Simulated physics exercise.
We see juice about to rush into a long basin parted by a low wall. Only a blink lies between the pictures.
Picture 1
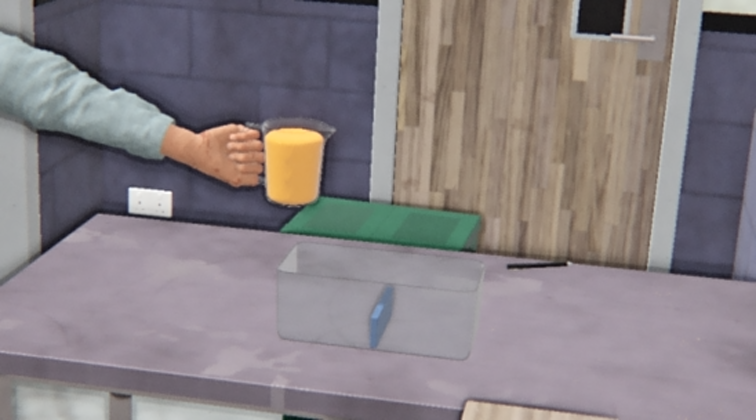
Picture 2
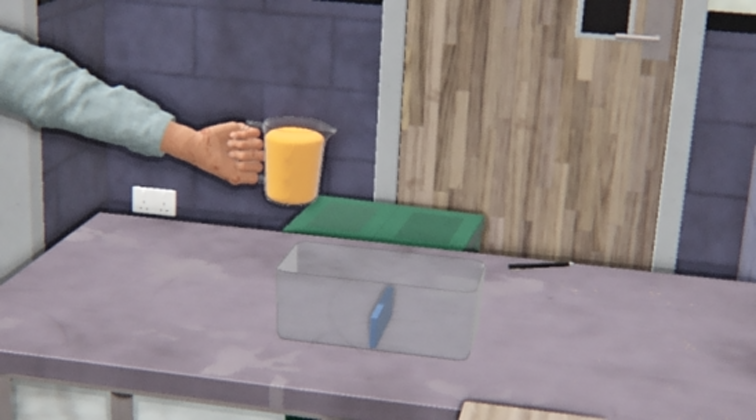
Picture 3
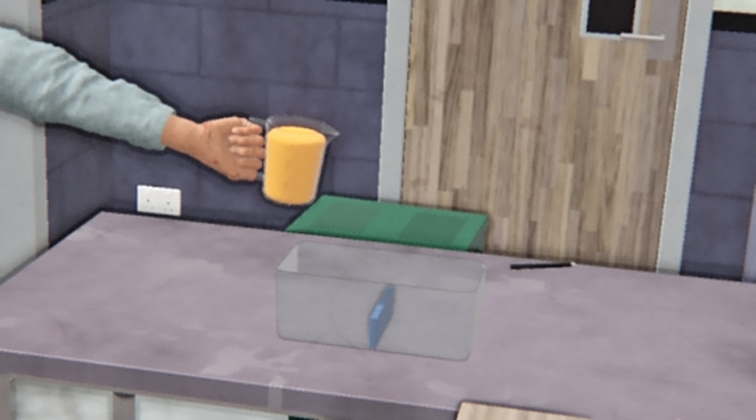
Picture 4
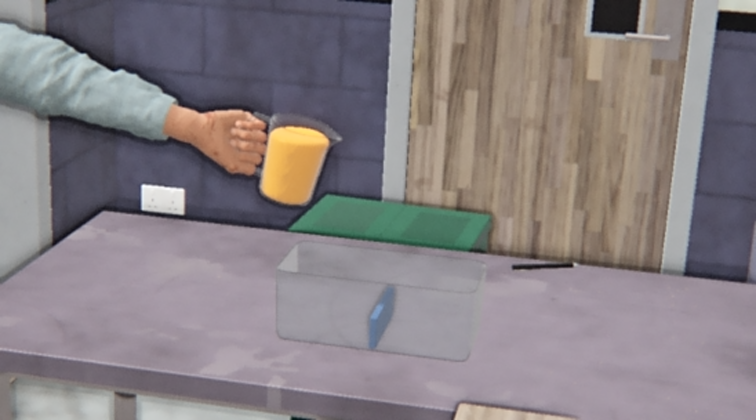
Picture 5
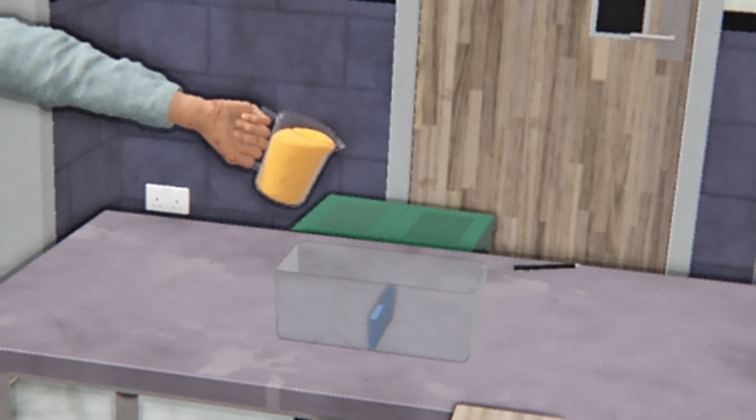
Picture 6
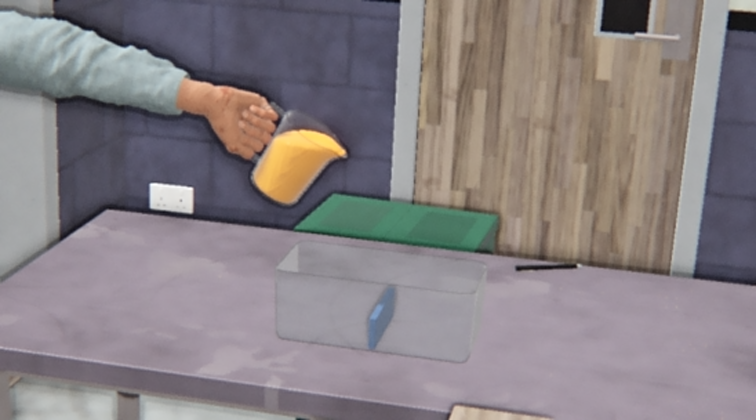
A hand tilts a clear jug of orange juice rightward above a clear basin.
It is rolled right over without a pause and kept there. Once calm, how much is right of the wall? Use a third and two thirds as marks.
In the end less than a third is right of the wall.
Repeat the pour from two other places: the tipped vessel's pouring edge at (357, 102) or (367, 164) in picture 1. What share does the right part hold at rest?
About 90 and 85 per cent.
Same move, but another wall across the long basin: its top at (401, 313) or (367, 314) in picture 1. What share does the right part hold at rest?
In turn 5 and 75 in a hundred.
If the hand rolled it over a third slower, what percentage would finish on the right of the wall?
Roughly 25 in a hundred.
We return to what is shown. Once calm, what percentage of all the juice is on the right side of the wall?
Roughly 20 in a hundred.
A moment on, the tilt is 91° and 62 per cent is still to pour, 7 is left of the wall and 5 right of it.
Next, the tilt is 101° and 20 per cent is still to pour, 47 is left of the wall and 13 right of it.
Then the tilt is 101° and 4 per cent is still to pour, 69 is left of the wall and 16 right of it.
Later the tilt is 101° and 1 per cent is still to pour, 78 is left of the wall and 17 right of it.
In the end 79 per cent lies left of the wall, 18 right of it and 4 outside.
